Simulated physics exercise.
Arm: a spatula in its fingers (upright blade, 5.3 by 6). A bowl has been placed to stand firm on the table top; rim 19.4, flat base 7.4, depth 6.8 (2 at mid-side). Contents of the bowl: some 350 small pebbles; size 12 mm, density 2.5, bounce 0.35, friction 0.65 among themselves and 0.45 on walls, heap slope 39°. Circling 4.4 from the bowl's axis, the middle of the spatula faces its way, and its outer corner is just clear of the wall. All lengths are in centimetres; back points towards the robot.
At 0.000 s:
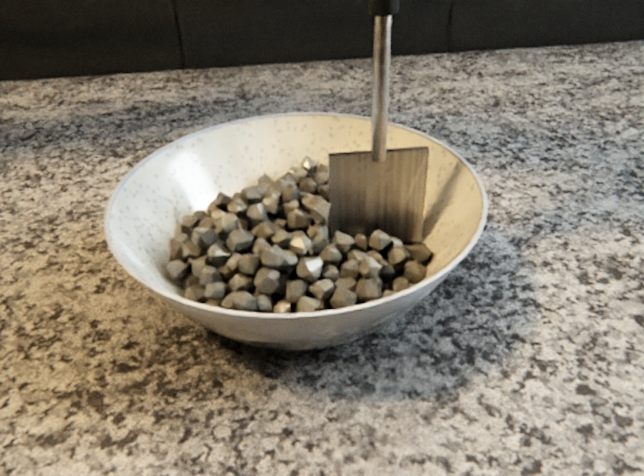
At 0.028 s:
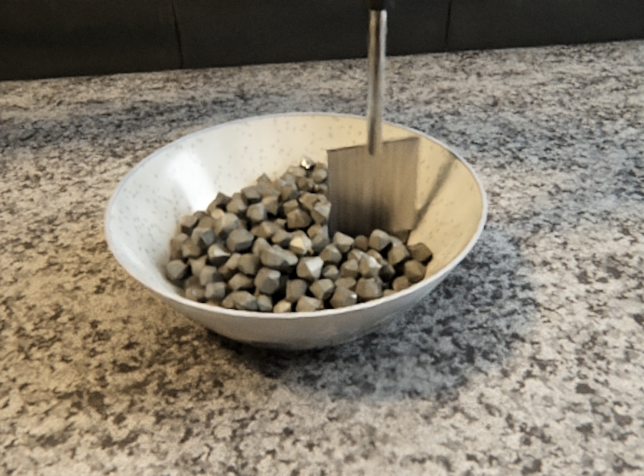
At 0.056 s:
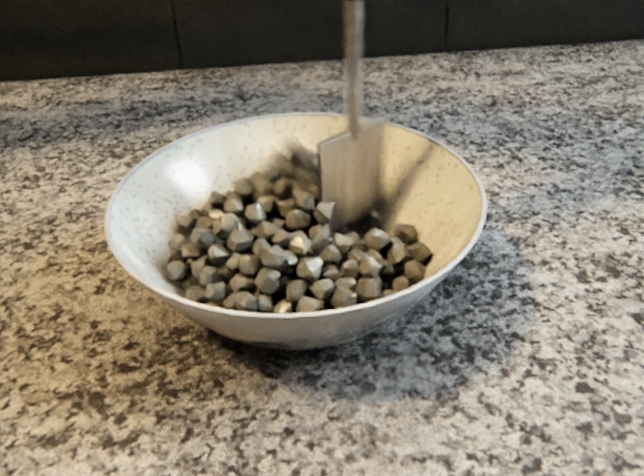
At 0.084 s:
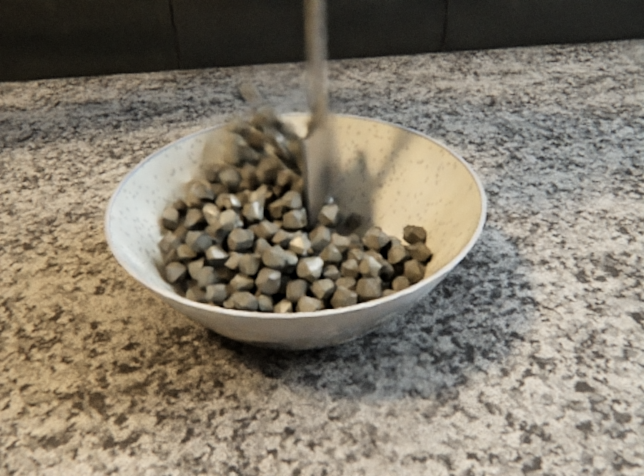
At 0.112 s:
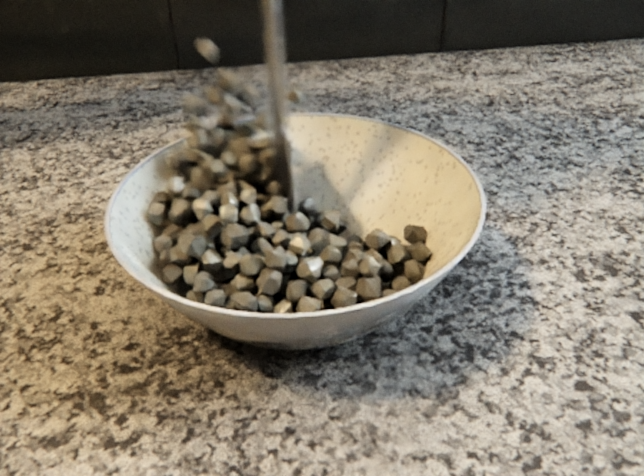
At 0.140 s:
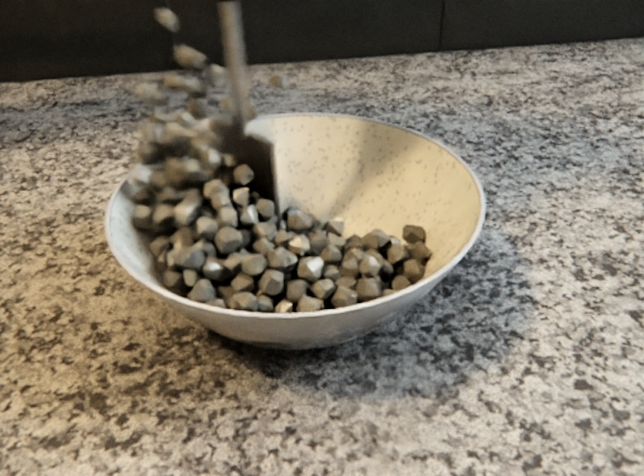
At the start, a flat metal spatula stands upright among small grey pebbles at the right of a pale speckled bowl on a stone counter. It sweeps leftward along the back, turning edge-on and pushing the pebbles into a heap, then flings several up above the left rim.
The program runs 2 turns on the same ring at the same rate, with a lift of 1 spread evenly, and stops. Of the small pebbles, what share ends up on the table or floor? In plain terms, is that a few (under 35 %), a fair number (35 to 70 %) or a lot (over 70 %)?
A fair number, 35 to 70 %.
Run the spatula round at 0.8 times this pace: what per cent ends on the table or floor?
Estimated share: Near 40 per cent.
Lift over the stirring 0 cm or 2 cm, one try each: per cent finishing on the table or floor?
I'd reckon around 55 and 40 per cent.
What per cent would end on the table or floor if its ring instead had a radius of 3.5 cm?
It would be near 45 per cent.
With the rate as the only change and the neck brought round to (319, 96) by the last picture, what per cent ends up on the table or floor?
It works out to roughly 25 percent.
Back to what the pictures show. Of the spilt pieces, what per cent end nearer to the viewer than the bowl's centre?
60 %.
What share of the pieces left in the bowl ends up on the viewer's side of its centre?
Close to 50 in a hundred.
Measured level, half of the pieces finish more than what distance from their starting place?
Something near 12 cm, measured level.
After 0.36 s, 355° round, highest piece 14 above the table; 236 in the bowl, 49 on the table or floor, 64 in flight or on the tool.
After 0.58 s, 224° round, highest piece 10 above the table; 186 in the bowl, 145 on the table or floor, 18 in flight or on the tool.
After 0.89 s, 0° round, highest piece 6 above the table; 182 in the bowl, 167 on the table or floor.
After 1.59 s, 0° round, highest piece 6 above the table; 182 in the bowl, 167 on the table or floor.
At rest, 182 in the bowl, 167 on the table or floor. That is 48 % on the table or floor.
